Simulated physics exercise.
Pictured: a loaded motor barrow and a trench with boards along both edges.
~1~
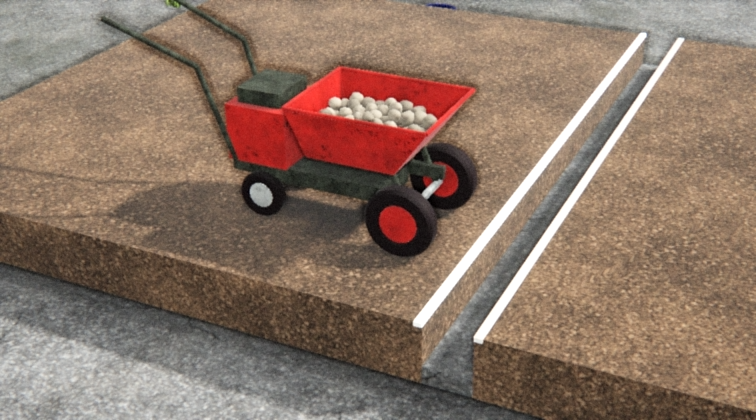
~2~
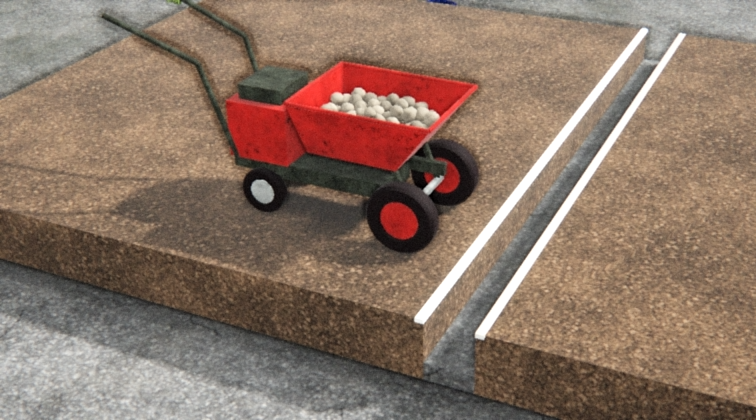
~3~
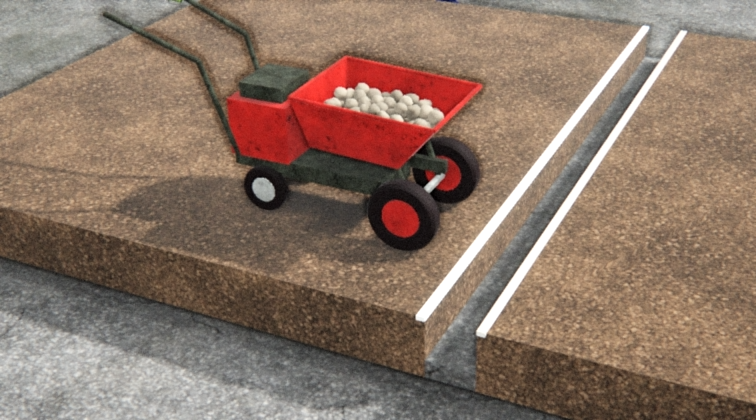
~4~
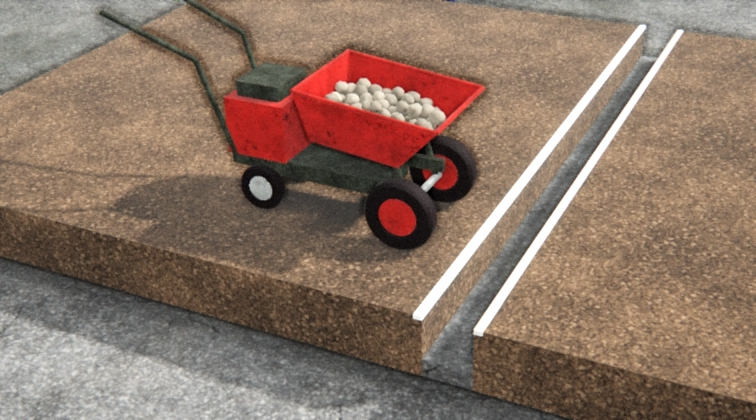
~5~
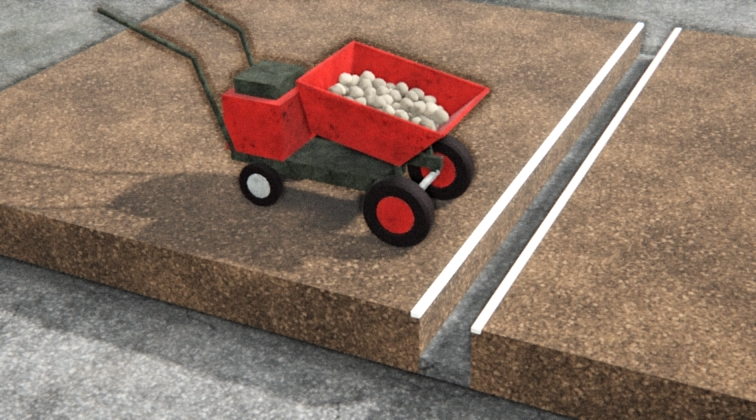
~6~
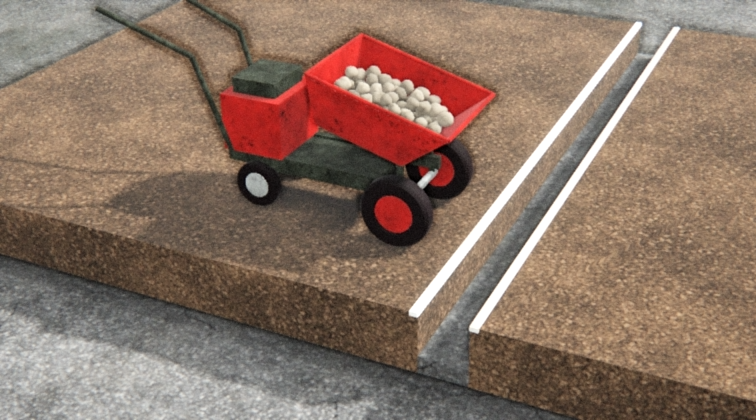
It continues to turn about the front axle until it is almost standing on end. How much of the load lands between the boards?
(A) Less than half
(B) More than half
A.
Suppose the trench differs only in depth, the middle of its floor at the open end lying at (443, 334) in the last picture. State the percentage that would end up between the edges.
I'd say roughly 20 in a hundred.
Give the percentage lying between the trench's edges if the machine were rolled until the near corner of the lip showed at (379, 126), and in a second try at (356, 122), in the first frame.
100 and 80 in a hundred, in that order.
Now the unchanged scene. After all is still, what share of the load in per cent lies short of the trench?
Around 0 %.
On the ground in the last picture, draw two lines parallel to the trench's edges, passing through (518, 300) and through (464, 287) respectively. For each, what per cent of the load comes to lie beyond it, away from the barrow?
Near 50 % and 90 %.
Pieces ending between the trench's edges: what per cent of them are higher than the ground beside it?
Roughly 0 percent of them.
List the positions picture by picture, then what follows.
In the first frame, lip of the skip at (426, 135), level; top of the load at (375, 118), river pebbles; first edge of the trench at (443, 290); far edge at (501, 305), the trench under half as wide as the skip, and about as deep as wide.
In the second frame, lip of the skip at (429, 132), level; top of the load at (377, 113).
In the third frame, lip of the skip at (433, 131), tipped barely; top of the load at (381, 110).
In the fourth frame, lip of the skip at (436, 133), tipped a little; top of the load at (366, 100).
In the fifth frame, lip of the skip at (442, 136), tipped a little; top of the load at (356, 94).
In the sixth frame, lip of the skip at (448, 141), tipped clearly; top of the load at (362, 89); first edge of the trench at (439, 280); far edge at (497, 294).
Soon after the last picture, skip tipped well over; all in the skip.
A little later, skip tipped steeply; most in the skip; a stray few in or heaped over the trench; a small part beyond it; a stray few falling.
Later still, skip tipped right over; a small part in the skip; about a quarter in or heaped over the trench; about two thirds beyond it.
By the end, skip tipped right over; about a quarter in or heaped over the trench; most beyond it.
